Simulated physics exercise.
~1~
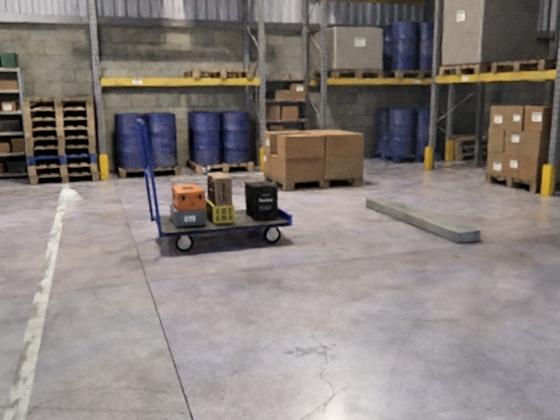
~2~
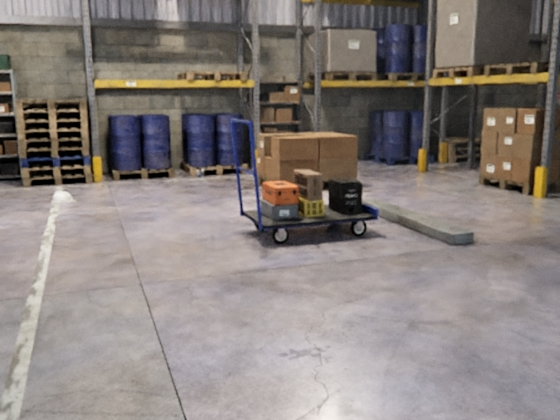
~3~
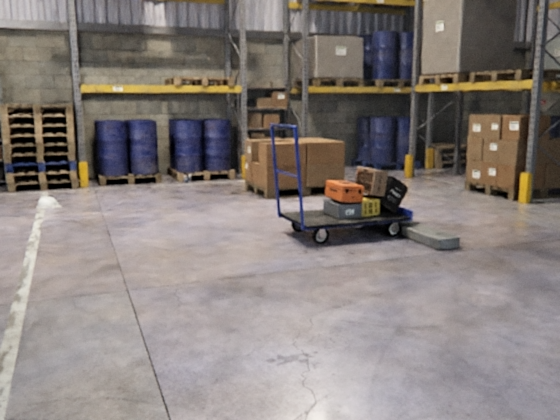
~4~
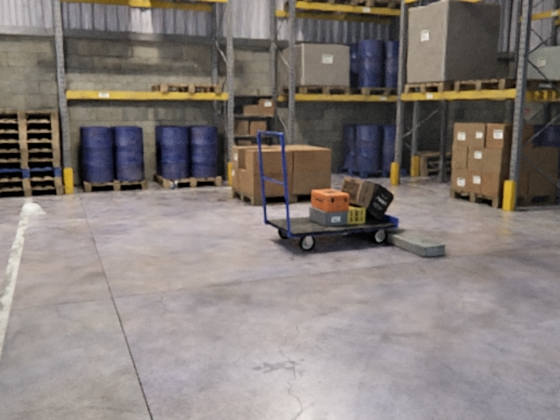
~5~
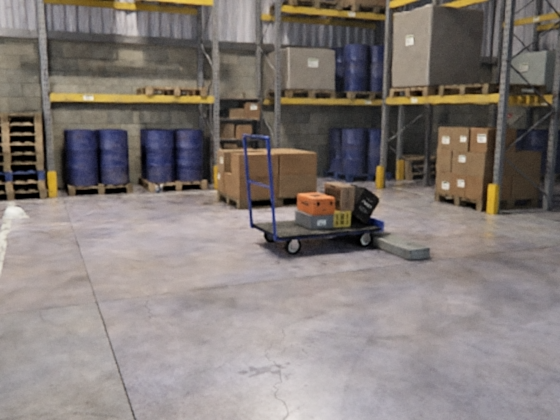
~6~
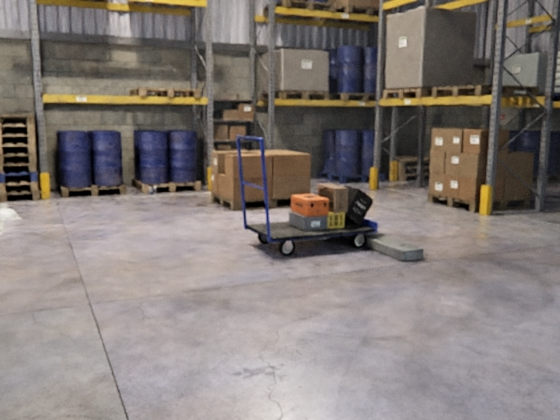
A loaded blue trolley rolls right, stops at a low kerb, and its boxes shift but stay aboard.
